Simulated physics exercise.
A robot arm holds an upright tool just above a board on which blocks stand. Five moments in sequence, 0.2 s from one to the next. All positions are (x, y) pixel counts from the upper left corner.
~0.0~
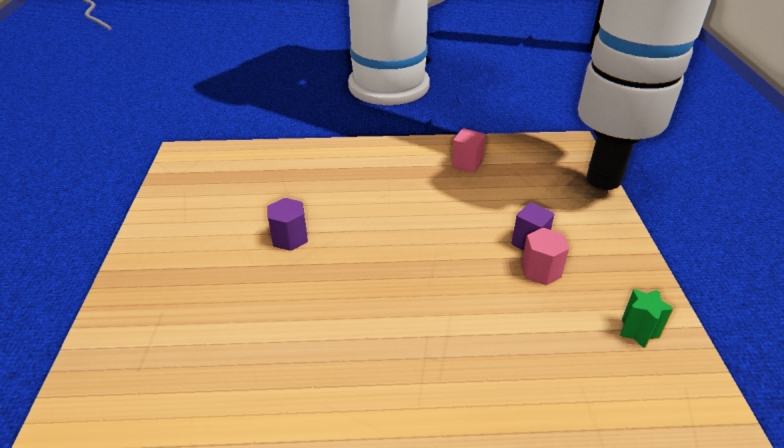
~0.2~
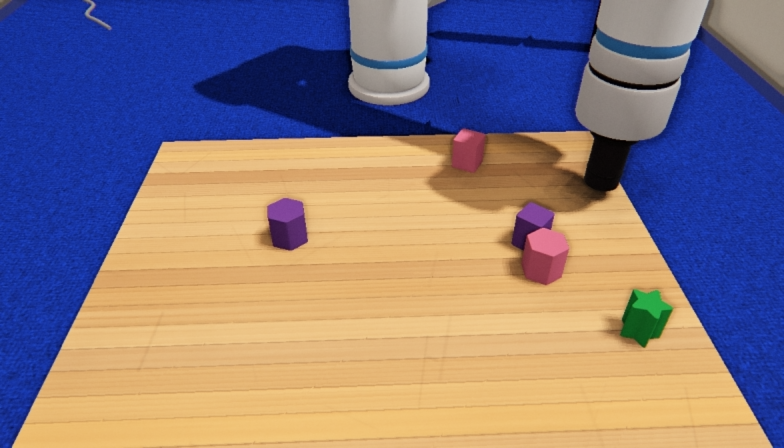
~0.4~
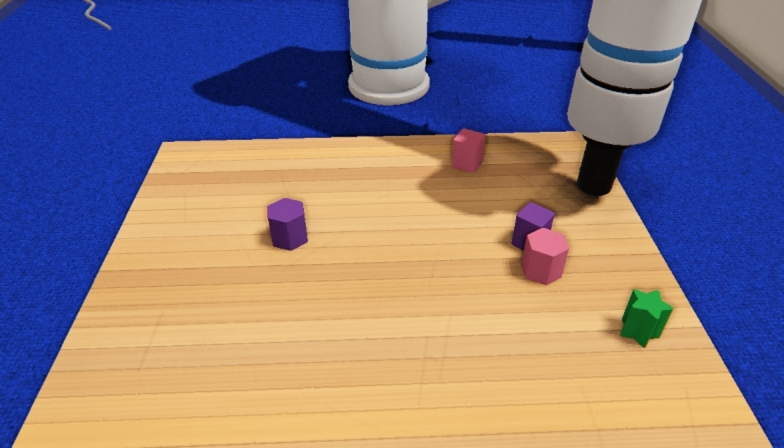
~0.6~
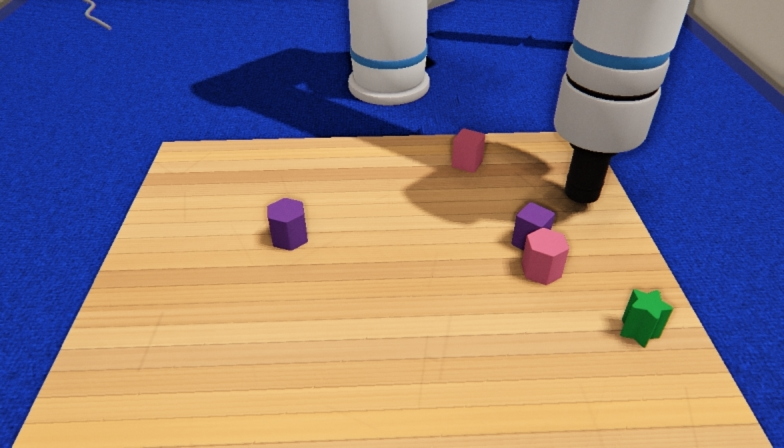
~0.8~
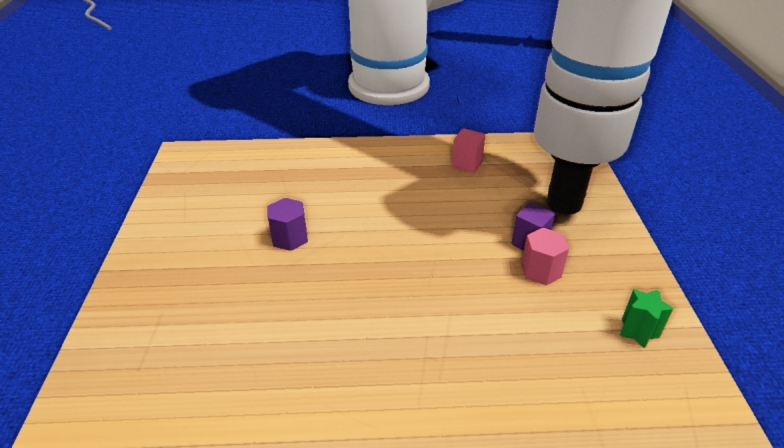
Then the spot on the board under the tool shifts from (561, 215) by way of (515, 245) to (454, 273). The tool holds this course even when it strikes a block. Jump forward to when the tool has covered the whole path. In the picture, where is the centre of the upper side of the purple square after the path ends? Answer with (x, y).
That would be at about pixel (467, 269).
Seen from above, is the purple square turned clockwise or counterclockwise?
Its rotation is counterclockwise.
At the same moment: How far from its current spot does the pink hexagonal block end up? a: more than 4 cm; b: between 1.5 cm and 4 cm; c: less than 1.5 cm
The one that fits is c, less than 1.5 cm.
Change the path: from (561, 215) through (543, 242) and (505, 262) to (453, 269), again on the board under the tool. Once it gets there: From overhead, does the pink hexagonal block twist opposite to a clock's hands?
Yes, it checks out.
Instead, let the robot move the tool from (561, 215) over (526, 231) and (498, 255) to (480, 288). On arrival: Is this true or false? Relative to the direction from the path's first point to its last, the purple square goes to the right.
It is false.
What follows on the original path. One third of the way, tool (533, 225); purple square (520, 223).
Two thirds of the way, tool (496, 245); purple square (486, 248), turned 20° anticlockwise.
At the end, tool (455, 262); purple square (467, 269), turned 55° anticlockwise; pink hexagonal block not moved.
